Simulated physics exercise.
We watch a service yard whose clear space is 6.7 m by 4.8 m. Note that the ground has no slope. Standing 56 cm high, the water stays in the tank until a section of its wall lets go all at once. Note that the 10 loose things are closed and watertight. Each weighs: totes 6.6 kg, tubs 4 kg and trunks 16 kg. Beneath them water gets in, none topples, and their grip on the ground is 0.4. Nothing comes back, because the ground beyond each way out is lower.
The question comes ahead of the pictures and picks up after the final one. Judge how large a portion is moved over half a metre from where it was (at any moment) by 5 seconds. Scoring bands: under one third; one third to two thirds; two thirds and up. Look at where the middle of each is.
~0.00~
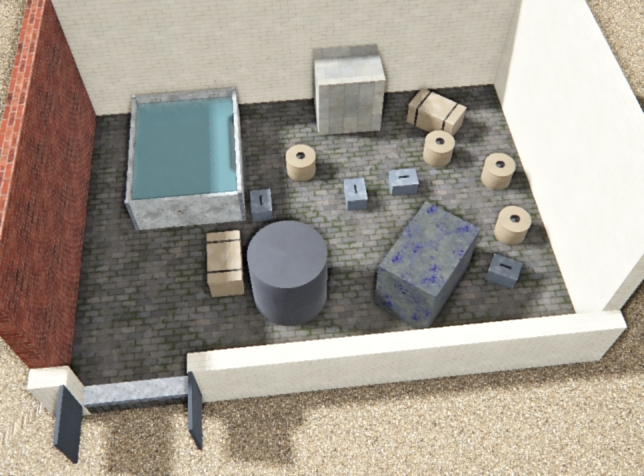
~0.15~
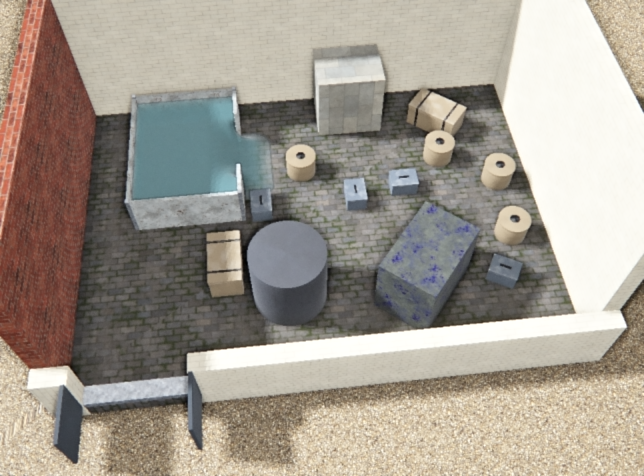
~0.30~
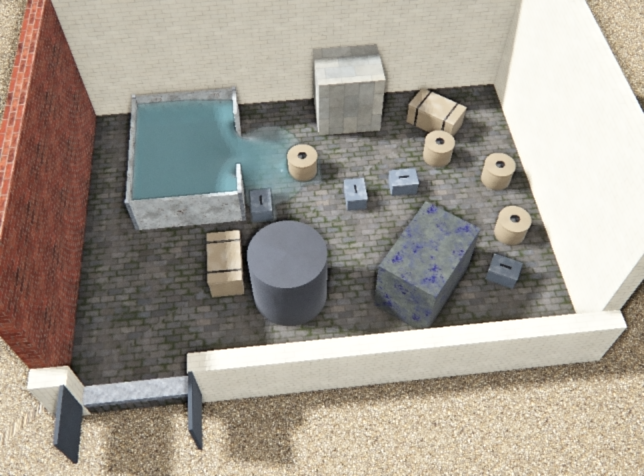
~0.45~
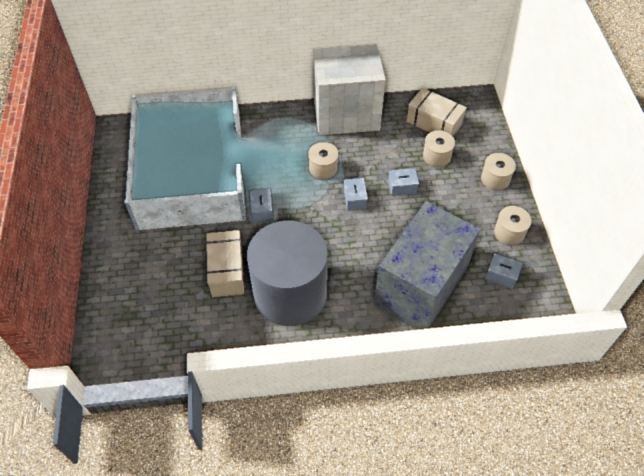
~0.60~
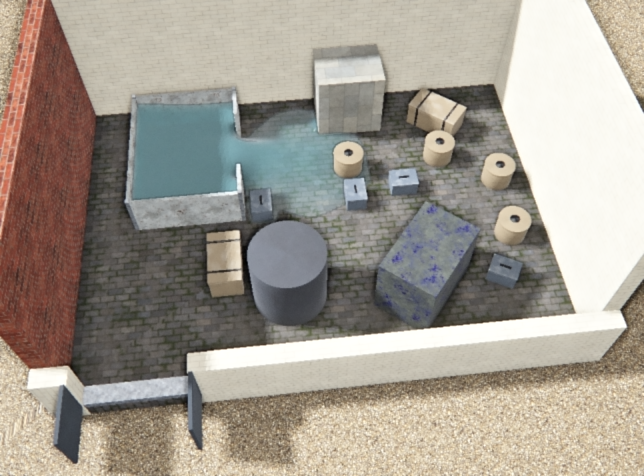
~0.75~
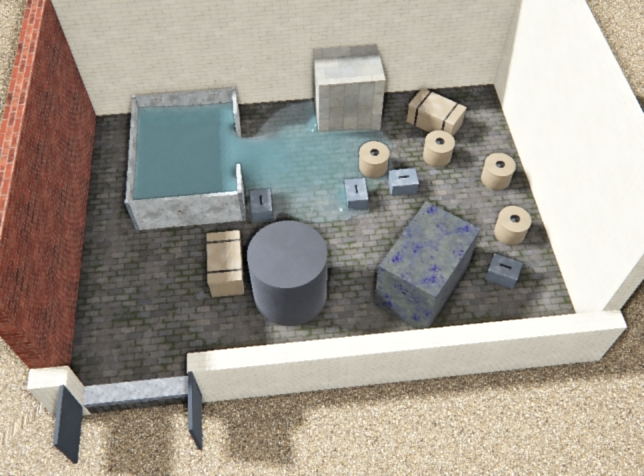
Two thirds and up.
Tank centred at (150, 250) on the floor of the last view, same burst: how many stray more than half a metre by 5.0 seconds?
Then the count would be 9.
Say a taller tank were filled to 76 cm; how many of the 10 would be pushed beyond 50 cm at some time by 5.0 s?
That would make 8 of them.
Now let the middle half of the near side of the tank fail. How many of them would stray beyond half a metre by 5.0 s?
Then 1 of them would.
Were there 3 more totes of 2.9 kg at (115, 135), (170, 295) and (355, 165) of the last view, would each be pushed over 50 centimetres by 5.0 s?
Result, one by one: Exceeded, not exceeded and exceeded.
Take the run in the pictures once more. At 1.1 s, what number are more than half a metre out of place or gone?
I make it 1 by then.
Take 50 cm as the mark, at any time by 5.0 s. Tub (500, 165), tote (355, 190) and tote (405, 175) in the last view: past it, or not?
First exceeding it, second exceeding it, third exceeding it.
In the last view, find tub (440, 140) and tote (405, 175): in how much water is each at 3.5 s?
First roughly 13 cm, second roughly 11 cm.
After 1.1 s 1 of 10 are over 50 cm from their spots; 0 afloat.
After 2.2 s 5 of 10 are over 50 cm from their spots; 3 afloat.
After 3.5 s 7 of 10 are over 50 cm from their spots; 7 afloat.
After 5.0 s 7 of 10 are over 50 cm from their spots, and 8 have been at some point; 8 afloat.
